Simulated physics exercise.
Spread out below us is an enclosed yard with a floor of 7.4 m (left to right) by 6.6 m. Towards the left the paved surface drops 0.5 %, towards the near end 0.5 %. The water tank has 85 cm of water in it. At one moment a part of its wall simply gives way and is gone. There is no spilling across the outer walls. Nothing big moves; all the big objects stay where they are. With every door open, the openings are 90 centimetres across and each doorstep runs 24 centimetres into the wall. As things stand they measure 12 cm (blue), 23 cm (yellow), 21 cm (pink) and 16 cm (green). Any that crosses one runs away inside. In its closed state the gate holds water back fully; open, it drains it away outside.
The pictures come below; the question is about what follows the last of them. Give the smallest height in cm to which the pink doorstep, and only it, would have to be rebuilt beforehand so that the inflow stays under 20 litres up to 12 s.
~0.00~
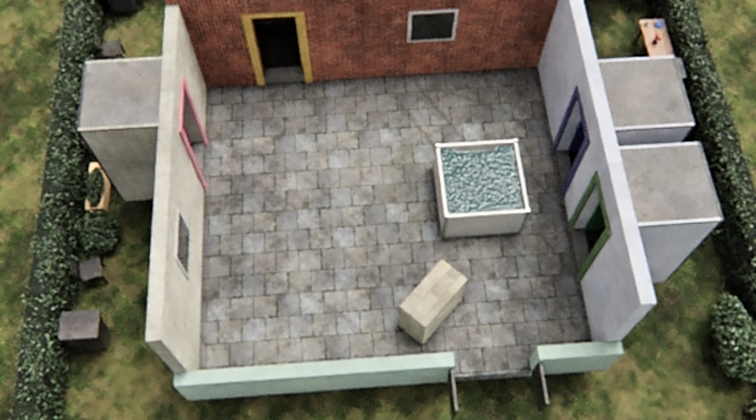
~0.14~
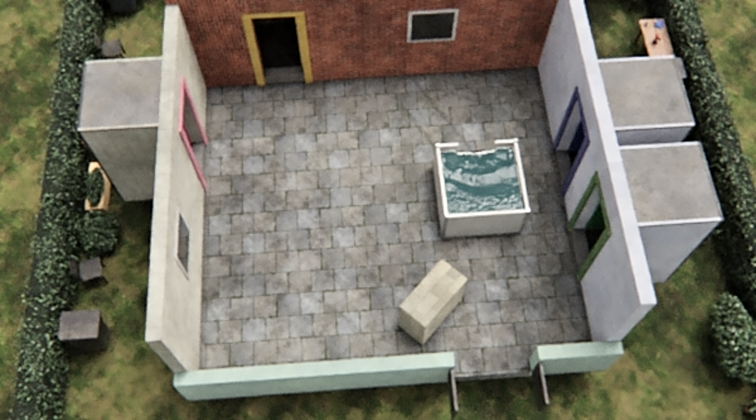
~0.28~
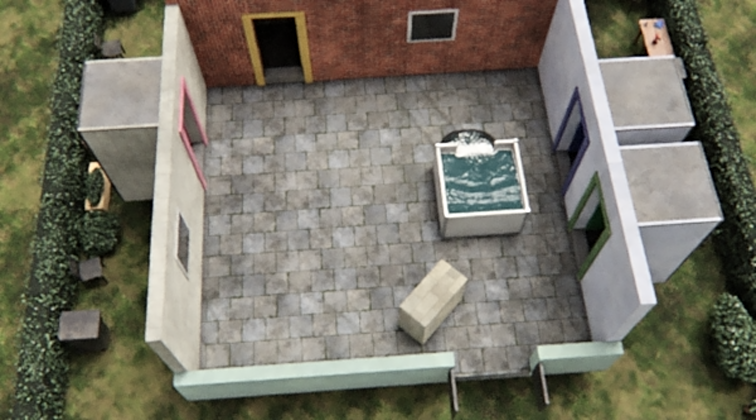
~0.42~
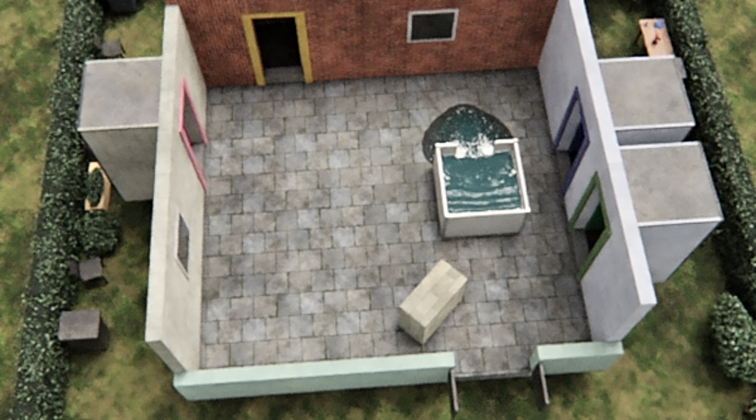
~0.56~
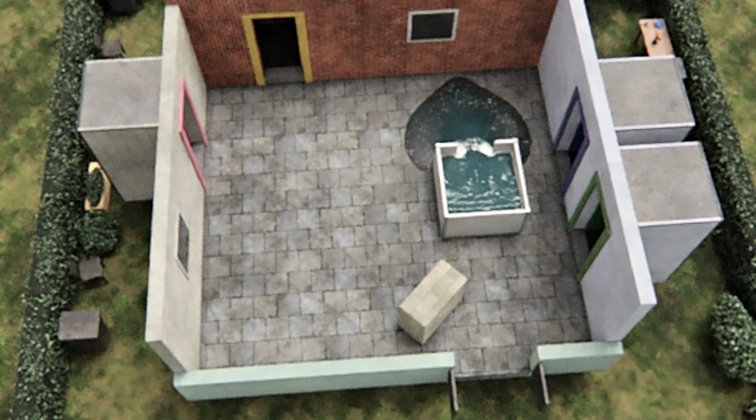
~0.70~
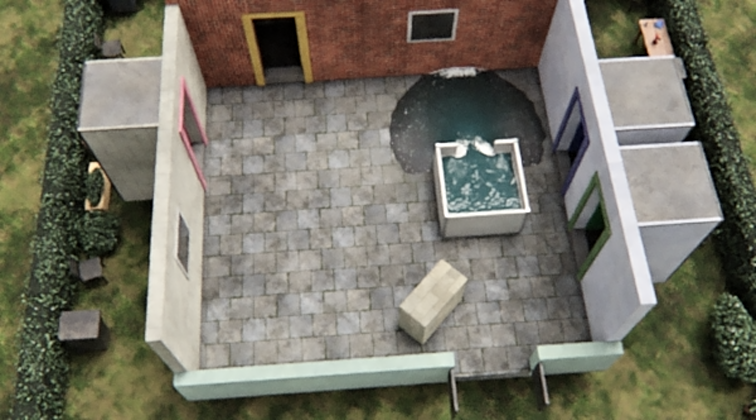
Roughly 7.5 cm.
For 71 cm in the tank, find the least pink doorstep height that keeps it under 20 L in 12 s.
You'd need a step of close to 5.5 cm.
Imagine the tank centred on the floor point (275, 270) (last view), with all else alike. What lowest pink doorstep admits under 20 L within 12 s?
That setup calls for roughly 12.0 cm.
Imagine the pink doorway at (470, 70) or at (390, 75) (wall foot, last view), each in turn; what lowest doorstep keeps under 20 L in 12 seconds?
About 28 cm for the first and 15 cm for the second.
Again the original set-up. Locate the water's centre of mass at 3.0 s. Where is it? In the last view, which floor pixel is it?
The water is centred near (446, 140).
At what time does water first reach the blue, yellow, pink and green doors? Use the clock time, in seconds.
Times: Blue 1.5 s, yellow 1.8 s, pink 3.2 s, green 3.6 s.
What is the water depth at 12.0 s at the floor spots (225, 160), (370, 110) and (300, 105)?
Respectively 5 cm, 2 cm and 2 cm.
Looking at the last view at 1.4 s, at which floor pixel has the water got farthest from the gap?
(337, 83).
After 1.4 s water covers 20 % of the floor, deepest (44 cm) near (530, 71); it has not reached the pink door.
After 3.0 s water covers 30 % of the floor, deepest (22 cm) near (453, 96); it has not reached the pink door.
After 12.0 s water covers 90 % of the floor, deepest (10 cm) near (200, 373); 5 cm at the pink door, 0 litres in over its 21 cm doorstep.
At the pink door as built, the water arrived by 3.2 s and peaked near 12 cm at 5.6 s.
Run again over the same 12 s with other heights there, 26 litres in over 7 cm, 6 litres over 9.5 cm. The limit of 20 litres is kept from about 7.5 cm up.
